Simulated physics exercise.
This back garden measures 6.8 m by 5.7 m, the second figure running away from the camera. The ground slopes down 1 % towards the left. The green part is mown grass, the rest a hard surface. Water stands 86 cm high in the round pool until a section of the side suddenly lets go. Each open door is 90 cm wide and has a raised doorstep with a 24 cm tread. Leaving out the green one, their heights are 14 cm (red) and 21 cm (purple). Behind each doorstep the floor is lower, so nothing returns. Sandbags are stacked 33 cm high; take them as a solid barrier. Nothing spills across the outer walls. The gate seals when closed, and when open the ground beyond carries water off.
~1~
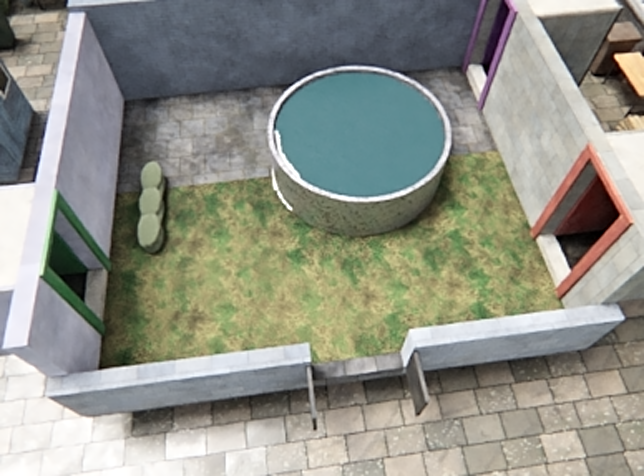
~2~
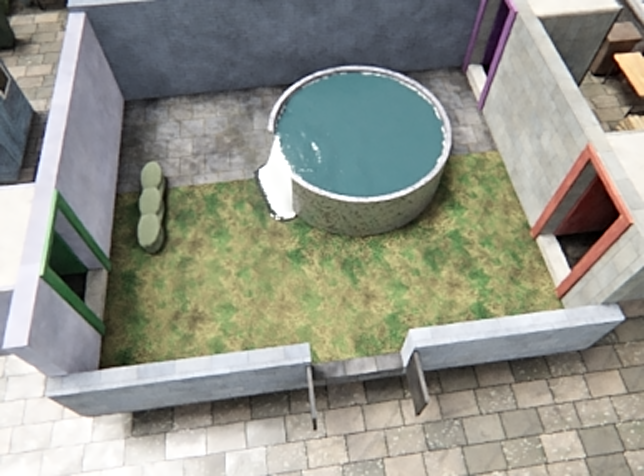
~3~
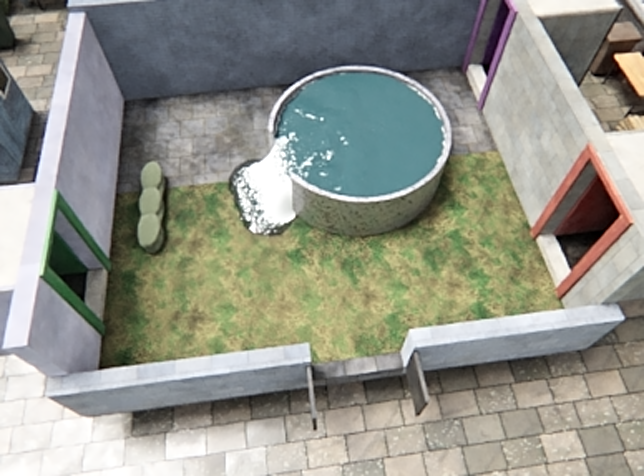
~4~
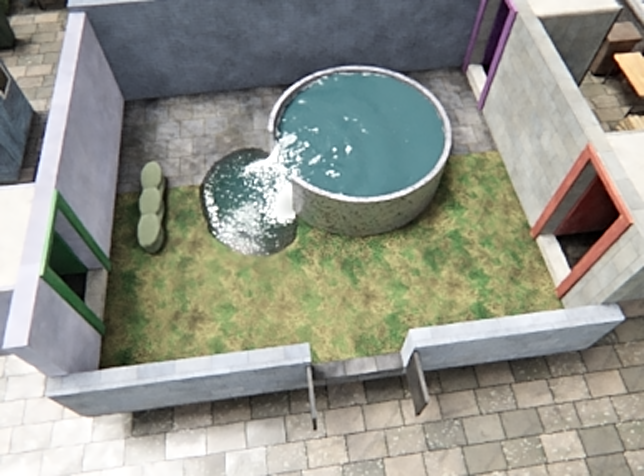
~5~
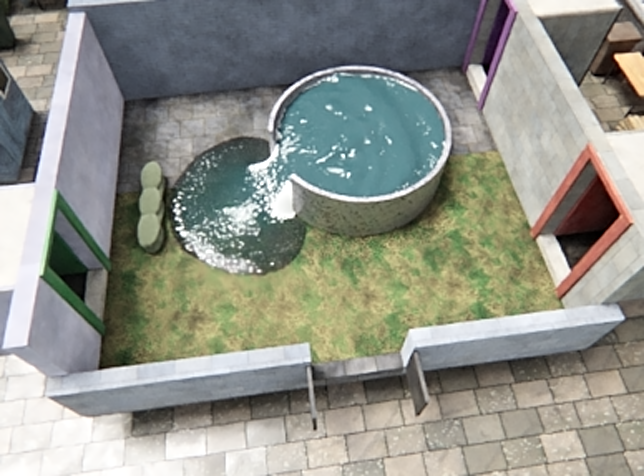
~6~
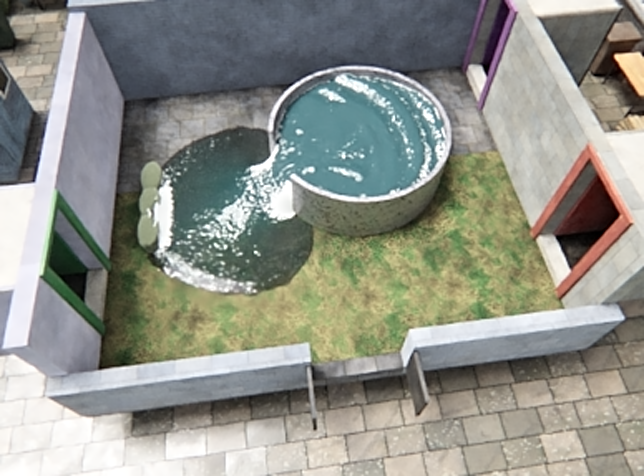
In a walled back garden, water bursting from the left side of a round pool and spreading across paving and grass around sandbags.
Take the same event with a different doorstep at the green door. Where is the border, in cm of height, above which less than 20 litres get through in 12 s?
About 23 cm.
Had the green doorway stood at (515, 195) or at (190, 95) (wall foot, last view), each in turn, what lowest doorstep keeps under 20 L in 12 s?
Roughly 9.5 and 20 cm.
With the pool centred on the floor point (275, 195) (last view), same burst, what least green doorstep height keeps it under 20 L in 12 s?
Then roughly 27 cm.
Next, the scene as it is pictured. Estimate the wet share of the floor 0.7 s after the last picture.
About 35 per cent.
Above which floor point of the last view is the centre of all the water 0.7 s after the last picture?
At about (319, 178).
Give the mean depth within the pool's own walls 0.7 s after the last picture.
About 65 cm.
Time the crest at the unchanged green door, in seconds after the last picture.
At about 4.0 s.
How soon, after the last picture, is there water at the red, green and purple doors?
Red 6.5 s, green 0.4 s, purple 4.5 s.
Then, 0.7 s after the last picture water covers 35 % of the floor, deepest (49 cm) near (274, 191); 12 cm at the green door, 0 litres in over its 16 cm doorstep.
Then, 2.3 s after the last picture water covers 50 % of the floor, deepest (36 cm) near (97, 392); 21 cm at the green door, 24 litres in over its 16 cm doorstep.
Then, 11.3 s after the last picture water covers 95 % of the floor, deepest (17 cm) near (119, 161); 16 cm at the green door, 162 litres in over its 16 cm doorstep.
At the green door as built, the water peaked near 25 cm, 4.1 s after the last picture.
With a doorstep of 19.5 cm, 71 litres would have come in within the 12 s; with 26.5 cm, 5 litres. So under 20 litres takes about 23 cm.
